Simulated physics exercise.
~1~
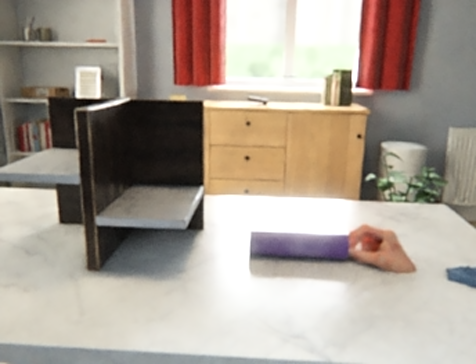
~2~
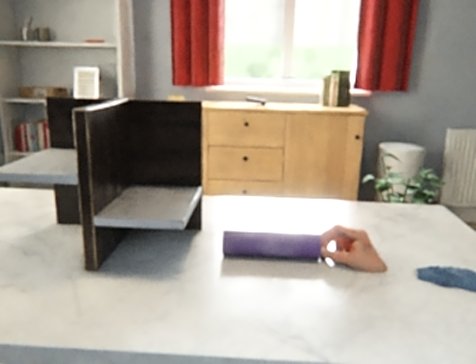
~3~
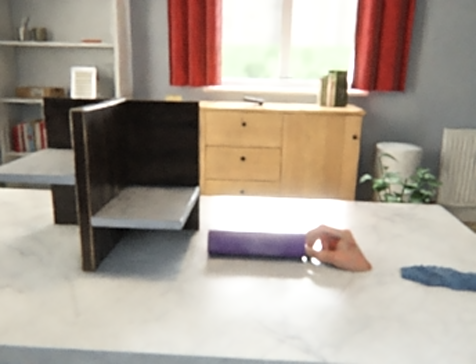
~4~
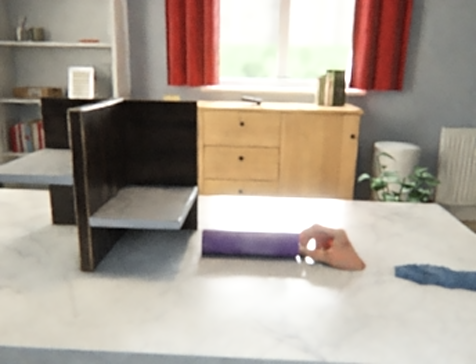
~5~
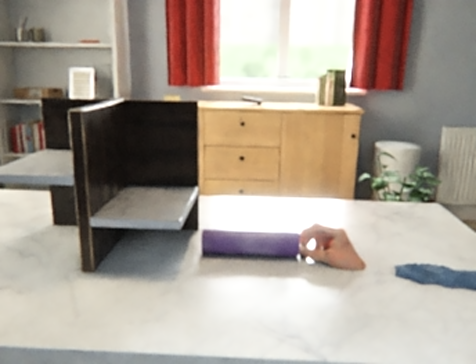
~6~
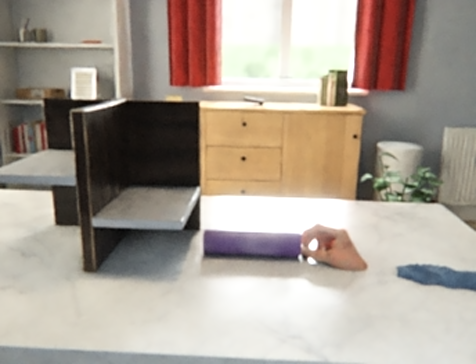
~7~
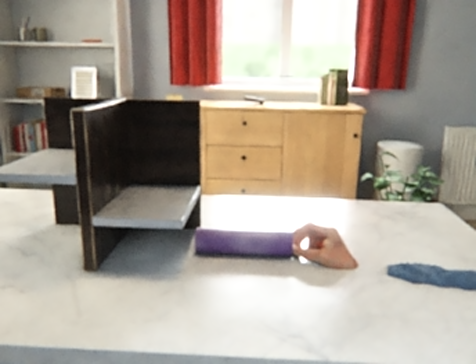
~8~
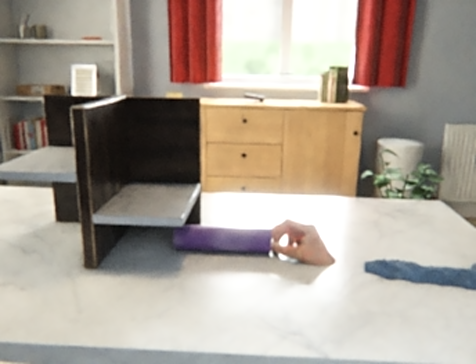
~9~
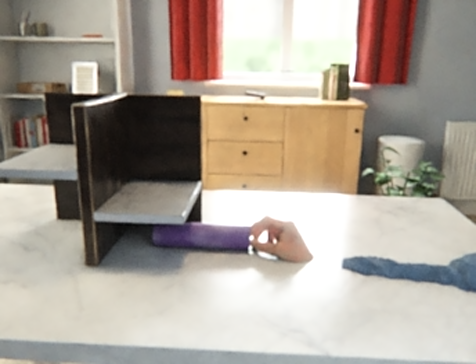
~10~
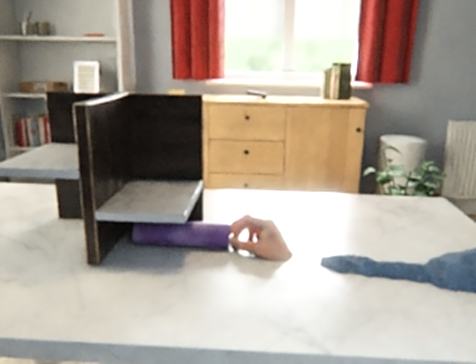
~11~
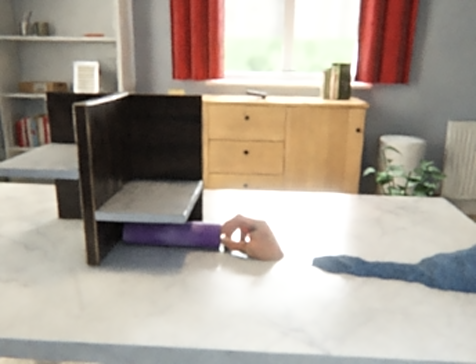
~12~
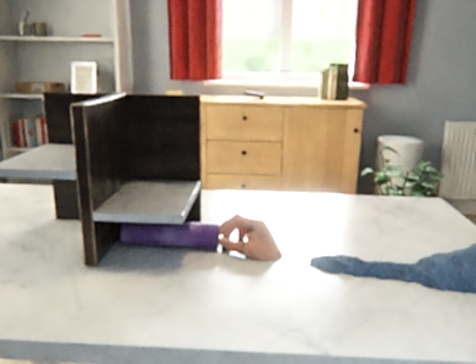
A hand slid a purple cylinder lying on its side leftward across a pale tabletop toward a low, dark-sided shelf, paused briefly near the opening, then pushed it underneath, where it came to rest with the fingers still holding its right end.
